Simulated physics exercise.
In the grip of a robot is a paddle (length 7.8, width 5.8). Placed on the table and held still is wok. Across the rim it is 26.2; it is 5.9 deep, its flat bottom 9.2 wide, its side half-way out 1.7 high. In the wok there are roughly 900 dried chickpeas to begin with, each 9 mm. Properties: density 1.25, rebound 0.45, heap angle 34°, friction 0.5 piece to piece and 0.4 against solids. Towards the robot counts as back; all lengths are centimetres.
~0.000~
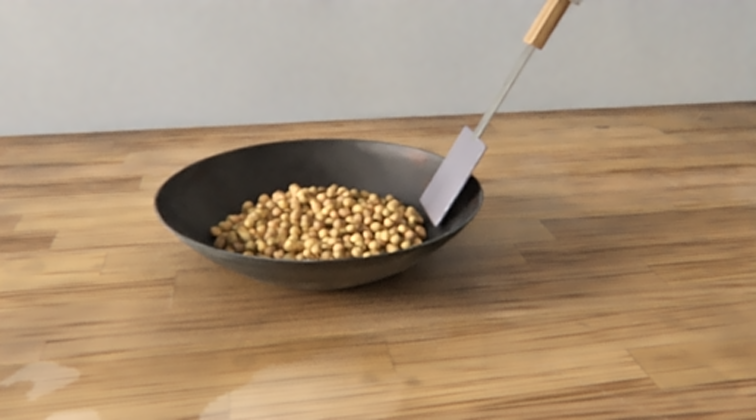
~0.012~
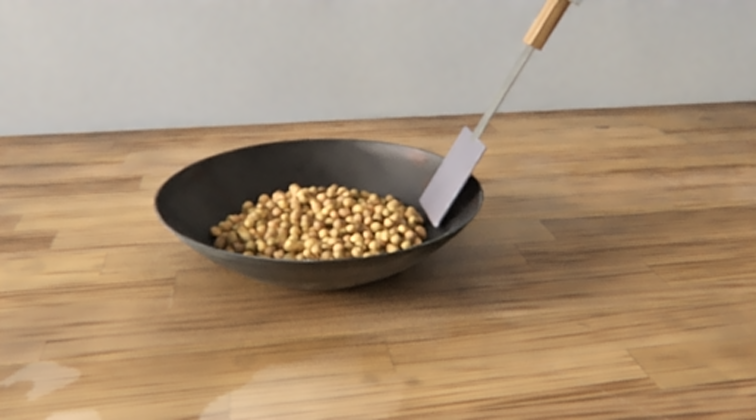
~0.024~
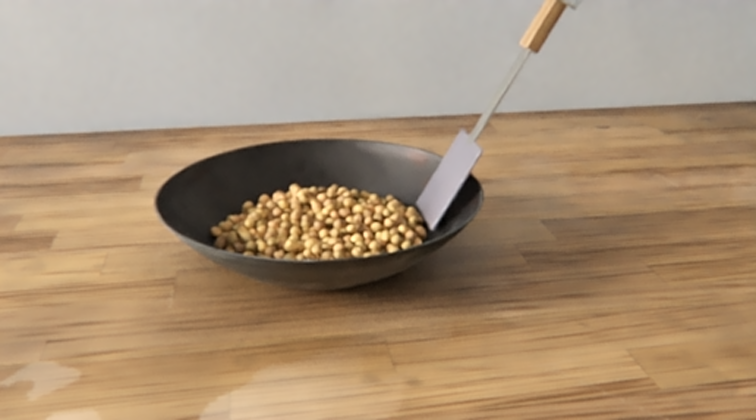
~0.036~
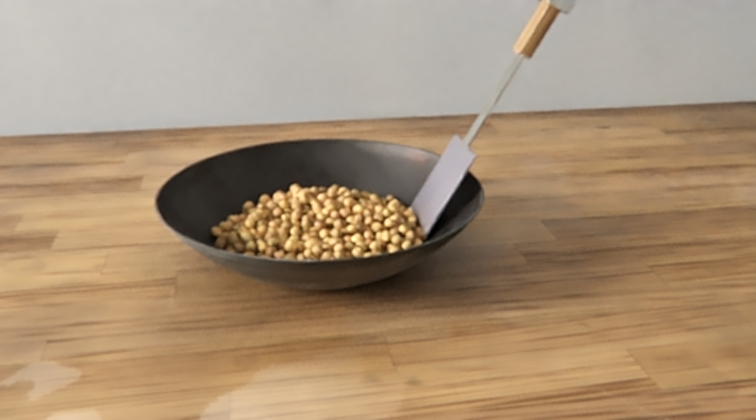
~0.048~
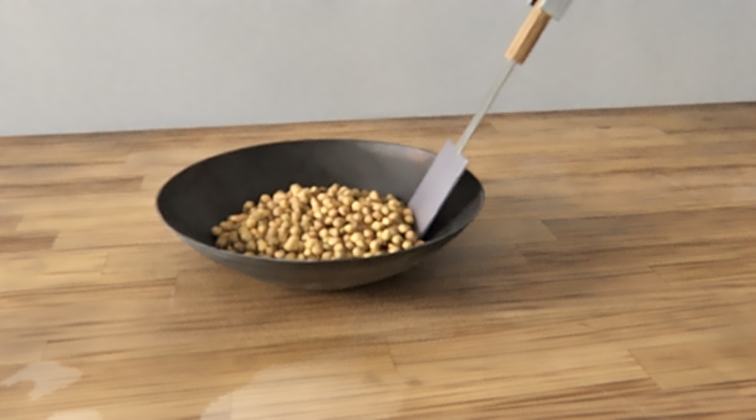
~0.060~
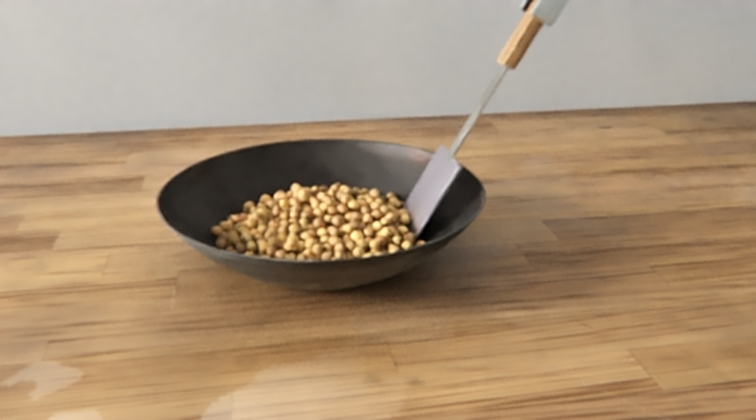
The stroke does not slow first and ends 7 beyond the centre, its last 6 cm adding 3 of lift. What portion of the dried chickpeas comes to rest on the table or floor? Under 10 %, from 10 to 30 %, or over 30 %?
Under 10 %.
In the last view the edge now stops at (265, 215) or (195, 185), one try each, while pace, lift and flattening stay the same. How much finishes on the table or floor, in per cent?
Roughly 0 and 20 per cent.
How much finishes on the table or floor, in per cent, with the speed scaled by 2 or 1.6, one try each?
Some 20 and 15 per cent.
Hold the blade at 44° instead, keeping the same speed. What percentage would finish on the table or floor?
0 %.
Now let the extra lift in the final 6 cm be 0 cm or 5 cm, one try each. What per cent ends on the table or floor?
Try one gives about 5 in a hundred, try two about 5 in a hundred.
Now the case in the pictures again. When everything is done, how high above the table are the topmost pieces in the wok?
It reaches roughly 6.5 cm.
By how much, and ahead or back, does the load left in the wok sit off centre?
Offset: About 3.5 cm, ahead.
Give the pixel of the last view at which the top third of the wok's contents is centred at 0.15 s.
Near (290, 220).
By 0.15 s, sloping 60°, highest piece 5 above the table; 900 in the wok.
By 0.24 s, sloping 60°, highest piece 6 above the table; 900 in the wok.
By 0.48 s, sloping 60°, highest piece 7 above the table; 873 in the wok, 21 on the table or floor, 6 on the blade or in flight.
By 1.53 s, sloping 60°, highest piece 6 above the table; 872 in the wok, 28 on the table or floor.
Final count, 872 in the wok, 28 on the table or floor. That is 3 % on the table or floor.
